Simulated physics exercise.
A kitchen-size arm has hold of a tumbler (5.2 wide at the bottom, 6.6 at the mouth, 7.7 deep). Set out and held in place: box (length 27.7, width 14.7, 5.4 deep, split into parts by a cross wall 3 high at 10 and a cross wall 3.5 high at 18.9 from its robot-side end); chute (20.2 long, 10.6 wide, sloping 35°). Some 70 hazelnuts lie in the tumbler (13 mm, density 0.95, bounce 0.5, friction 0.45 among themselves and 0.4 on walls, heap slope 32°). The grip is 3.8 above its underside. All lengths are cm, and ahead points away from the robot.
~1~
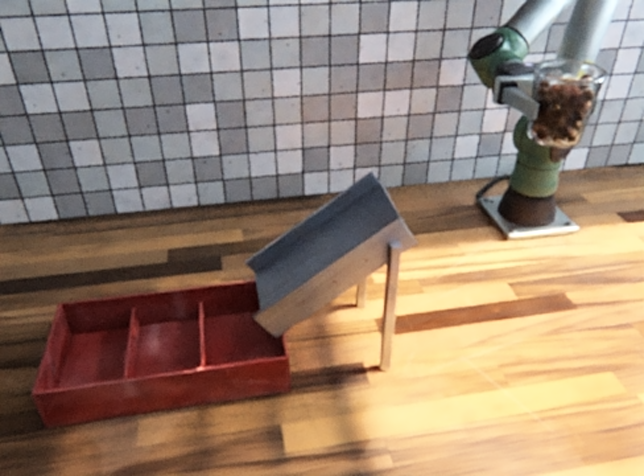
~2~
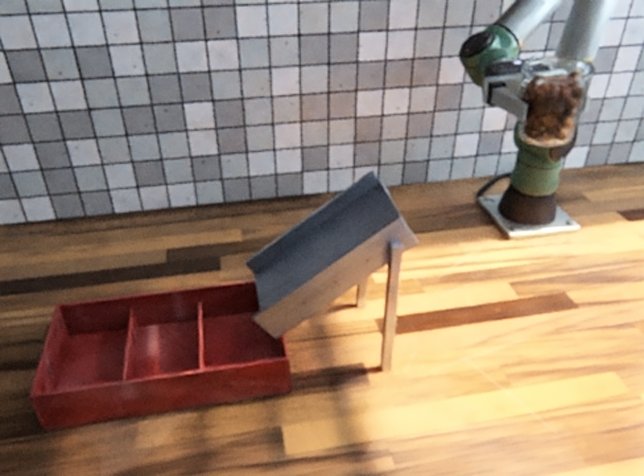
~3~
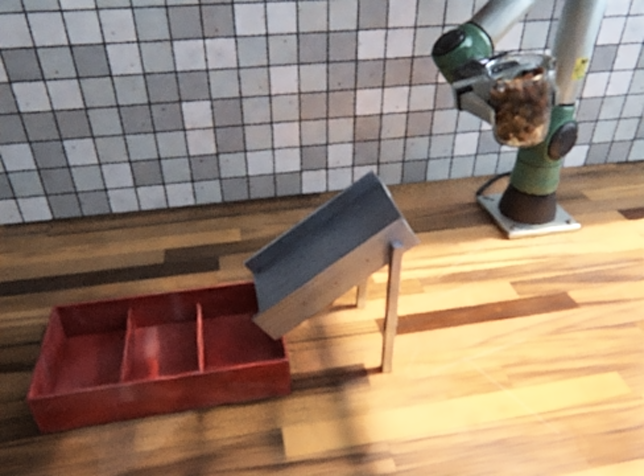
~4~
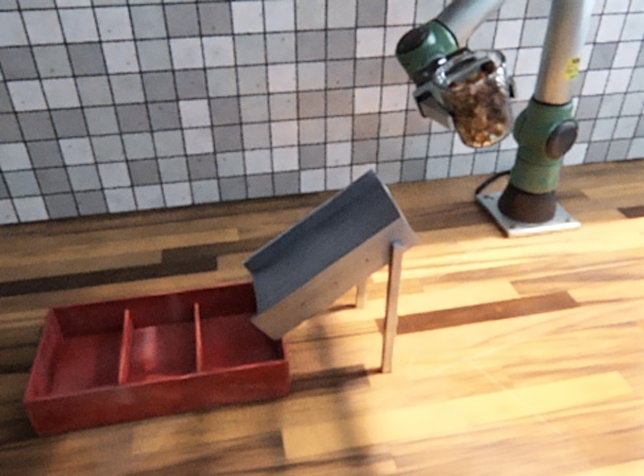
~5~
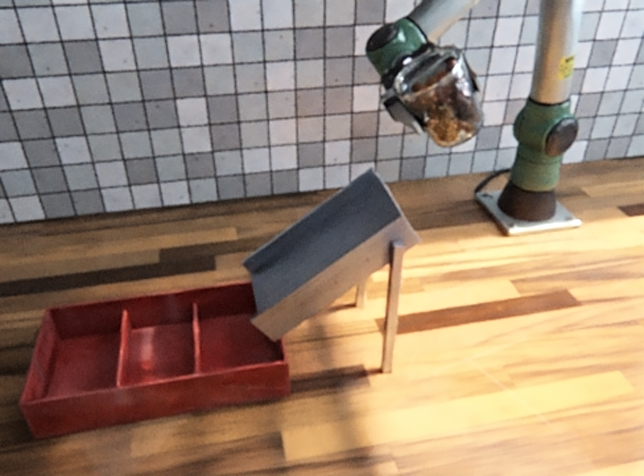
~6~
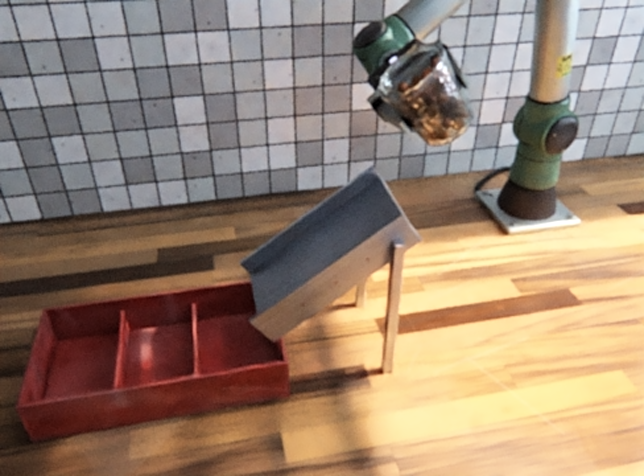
A robot arm gripping a clear tumbler of brown nuts swung it left along the tiled wall, tilting it steadily further over, while the grey sloped chute and red divided tray stayed on the wooden counter.
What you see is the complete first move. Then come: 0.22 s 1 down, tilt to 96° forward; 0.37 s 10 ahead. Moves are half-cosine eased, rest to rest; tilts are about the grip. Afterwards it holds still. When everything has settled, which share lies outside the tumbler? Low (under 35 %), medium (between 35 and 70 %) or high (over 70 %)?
A high share, over 70 %, ends outside the tumbler.
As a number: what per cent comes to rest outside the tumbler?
Roughly 100 per cent.
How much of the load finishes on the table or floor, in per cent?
Some 0 per cent.
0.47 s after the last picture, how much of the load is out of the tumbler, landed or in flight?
Near 20 per cent so far.
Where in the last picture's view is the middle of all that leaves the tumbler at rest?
Around (206, 351).
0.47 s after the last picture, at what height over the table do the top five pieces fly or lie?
Roughly 32 cm.
Then, 0.24 s on, tilted 96° forward, highest piece 33 above the table; 69 in the tumbler.
Then, 0.47 s on, tilted 96° forward, highest piece 33 above the table; 56 in the tumbler, 2 in the robot-side part, 11 on the chute or in flight.
Then, 0.79 s on, tilted 96° forward, highest piece 30 above the table; 23 in the robot-side part, 21 in the tumbler, 9 in the middle part, 16 on the chute or in flight.
Then, 1.84 s on, tilted 96° forward, highest piece 2 above the table; 38 in the robot-side part, 29 in the middle part, 1 in the far-side part, 1 on the table or floor.
In the end, 38 in the robot-side part, 29 in the middle part, 1 in the far-side part, 1 on the table or floor. That is 100 % outside the tumbler.
